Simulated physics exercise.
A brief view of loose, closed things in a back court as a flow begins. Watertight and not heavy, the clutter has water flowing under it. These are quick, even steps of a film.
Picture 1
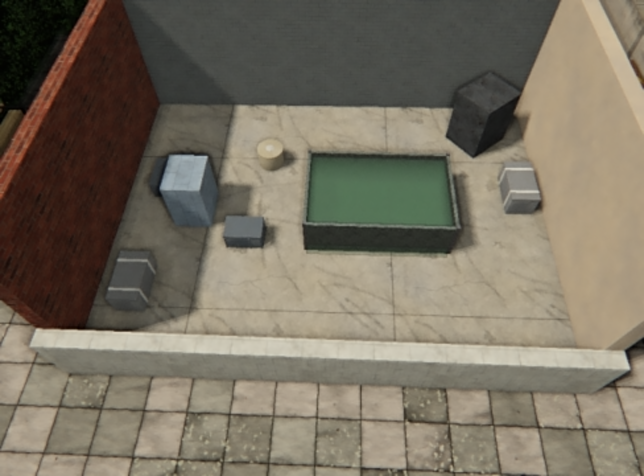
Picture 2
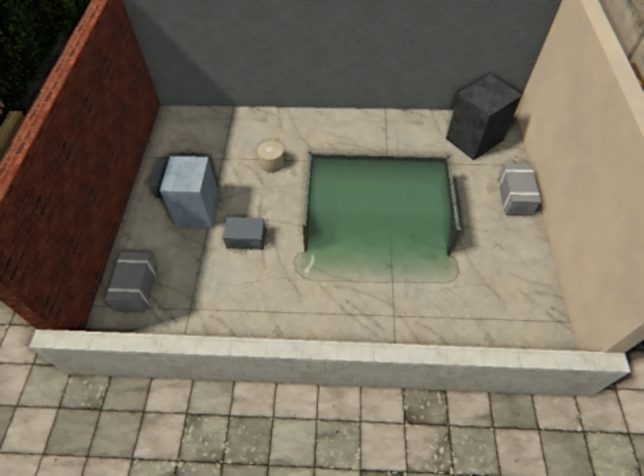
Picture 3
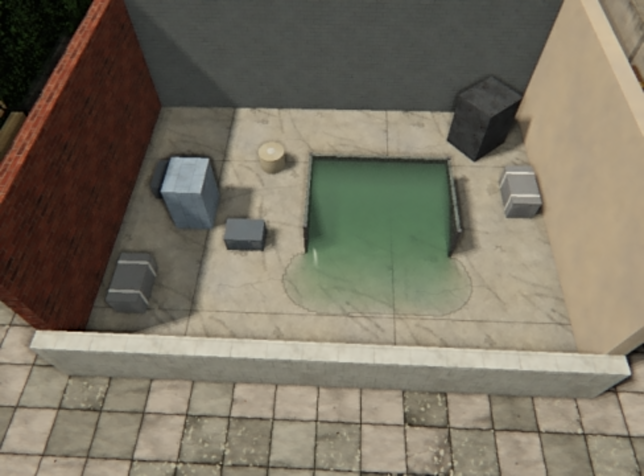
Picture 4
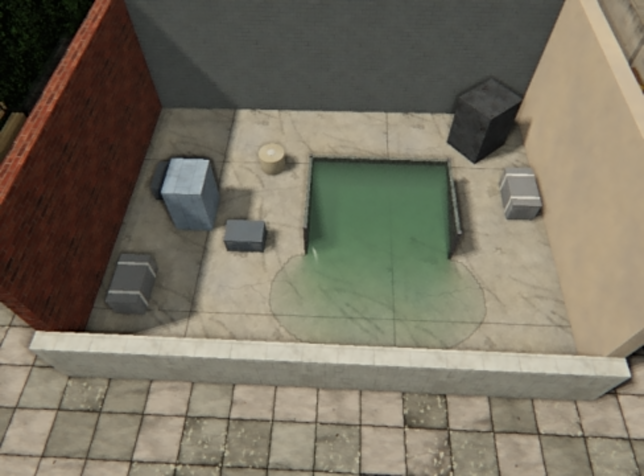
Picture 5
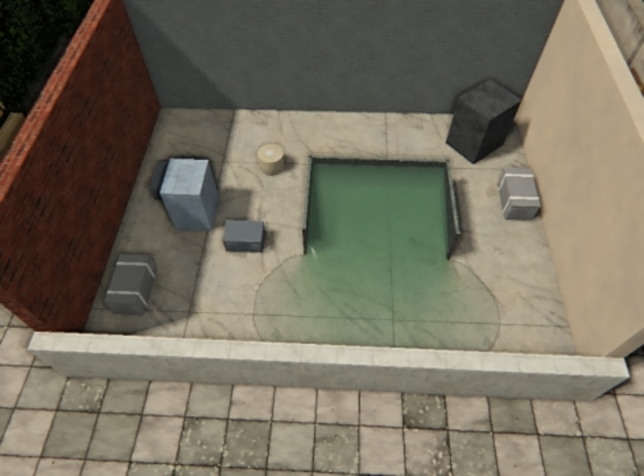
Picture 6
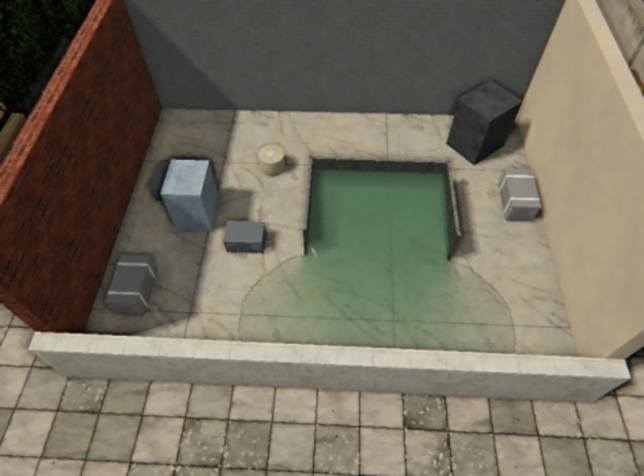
The footage shows a walled court with scattered boxes and a dark tub of green liquid, whose front side disappears as the liquid pours out and spreads across the pale floor toward the low front wall, while the boxes stay still.
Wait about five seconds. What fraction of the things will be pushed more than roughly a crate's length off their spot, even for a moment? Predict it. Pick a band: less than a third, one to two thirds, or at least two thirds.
The fraction is one to two thirds of them.
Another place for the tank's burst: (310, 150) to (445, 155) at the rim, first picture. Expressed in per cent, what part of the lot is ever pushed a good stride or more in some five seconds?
I make it 60 per cent.
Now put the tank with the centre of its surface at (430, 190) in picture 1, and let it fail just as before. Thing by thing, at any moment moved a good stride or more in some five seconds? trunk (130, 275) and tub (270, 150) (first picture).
Made the full stretch, then stopped short.
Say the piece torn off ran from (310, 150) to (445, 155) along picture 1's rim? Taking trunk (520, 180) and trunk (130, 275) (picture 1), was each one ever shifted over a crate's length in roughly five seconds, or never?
Lab note, as listed: Reached that mark / reached that mark.
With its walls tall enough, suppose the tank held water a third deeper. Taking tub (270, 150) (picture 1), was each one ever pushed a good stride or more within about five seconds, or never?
For this item: Stayed within that.
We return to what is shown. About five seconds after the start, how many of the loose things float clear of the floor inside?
2 of them.
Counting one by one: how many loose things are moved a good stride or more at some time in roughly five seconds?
So that is 3.
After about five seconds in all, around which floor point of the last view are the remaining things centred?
The mean position lies close to (288, 164).
A moment on, 0 of 5 are well off their spots; 0 afloat.
Next, 0 of 5 are well off their spots; 0 afloat.
Later, 2 of 5 are well off their spots; 2 afloat.
In the end, 3 of 5 are well off their spots, and 3 have been at some point; 2 afloat.
